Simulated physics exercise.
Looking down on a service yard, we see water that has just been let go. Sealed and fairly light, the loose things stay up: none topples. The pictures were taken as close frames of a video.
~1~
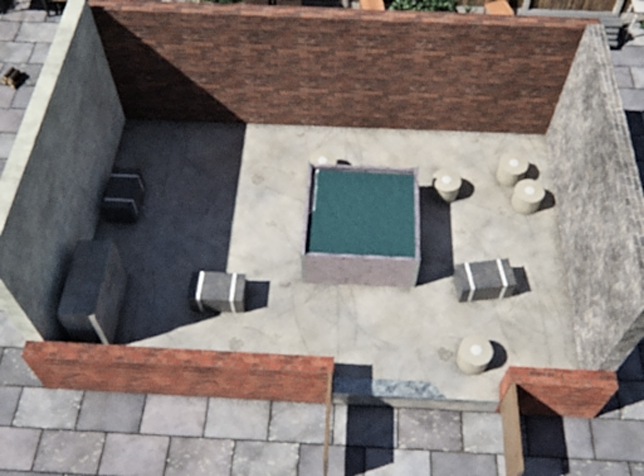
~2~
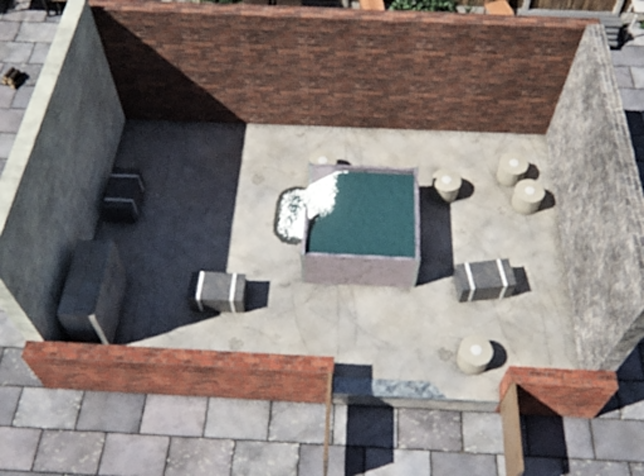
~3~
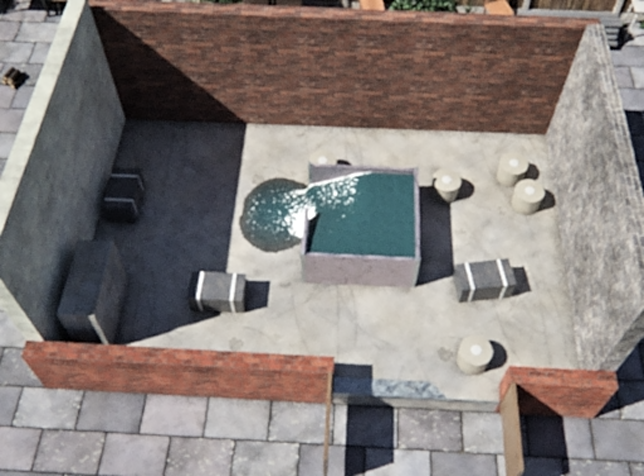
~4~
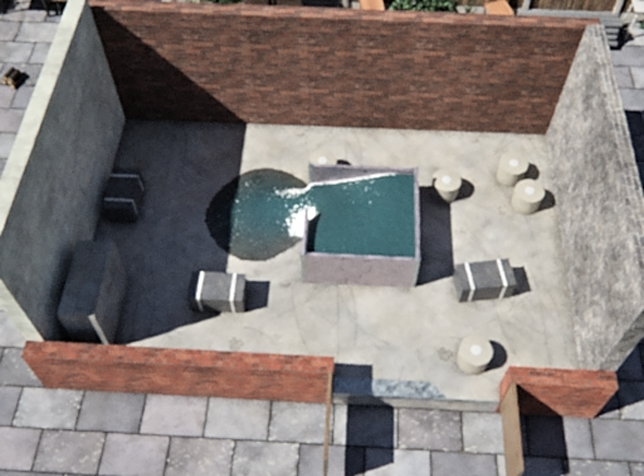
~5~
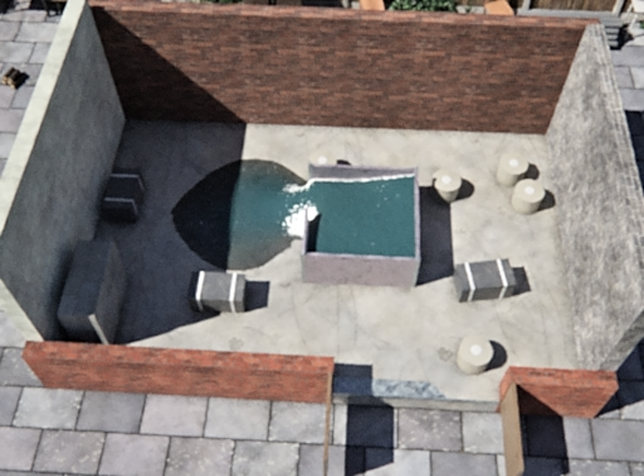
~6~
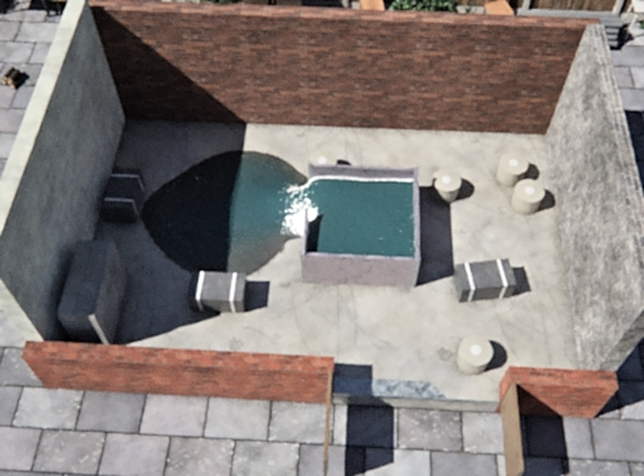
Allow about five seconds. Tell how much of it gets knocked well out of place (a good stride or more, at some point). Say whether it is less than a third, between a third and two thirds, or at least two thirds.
Below a third.
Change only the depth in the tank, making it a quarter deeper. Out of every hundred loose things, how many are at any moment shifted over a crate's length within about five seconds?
I'd put it near 10 out of a hundred.
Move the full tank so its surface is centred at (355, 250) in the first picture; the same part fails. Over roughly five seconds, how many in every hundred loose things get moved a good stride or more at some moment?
Roughly 10 per cent.
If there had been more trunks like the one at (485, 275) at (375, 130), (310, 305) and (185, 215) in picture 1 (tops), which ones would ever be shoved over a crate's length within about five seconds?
Going by the order given: Stays in place, stays in place, travels that far.
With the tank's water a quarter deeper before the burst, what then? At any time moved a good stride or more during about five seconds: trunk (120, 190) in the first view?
Best estimate: Carried that far.
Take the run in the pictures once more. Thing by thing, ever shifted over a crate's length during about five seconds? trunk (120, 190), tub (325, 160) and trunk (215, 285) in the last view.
Going through them in order: First got well clear, second kept nearby, third kept nearby.
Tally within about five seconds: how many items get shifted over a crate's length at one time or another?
You get 1.
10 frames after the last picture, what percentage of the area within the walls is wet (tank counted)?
Estimate: Close to 40 in a hundred.
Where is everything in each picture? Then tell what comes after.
The first picture shows a trunk at (122, 188) rests on the ground; a trunk at (217, 286) rests on the ground; 0 of 8 have shifted.
The second picture shows a trunk at (122, 188) rests on the ground; a trunk at (217, 286) rests on the ground; 0 of 8 have shifted.
The third picture shows a trunk at (122, 188) rests on the ground; a trunk at (217, 286), on the bottom; 0 of 8 have shifted.
The fourth picture shows a trunk at (122, 188), on the bottom; a trunk at (217, 286), on the bottom; 0 of 8 have shifted.
The fifth picture shows a trunk at (122, 188), on the bottom; a trunk at (217, 286), on the bottom; 0 of 8 have shifted.
The sixth picture shows a trunk at (122, 188) rests on the ground; a trunk at (217, 286), on the bottom; 0 of 8 have shifted.
A moment on, 0 of 8 are well off their spots; 0 afloat.
Next, 0 of 8 are well off their spots; 1 afloat.
Later, 0 of 8 are well off their spots; 1 afloat.
In the end, 1 of 8 are well off their spots, and 1 have been at some point; 1 afloat.
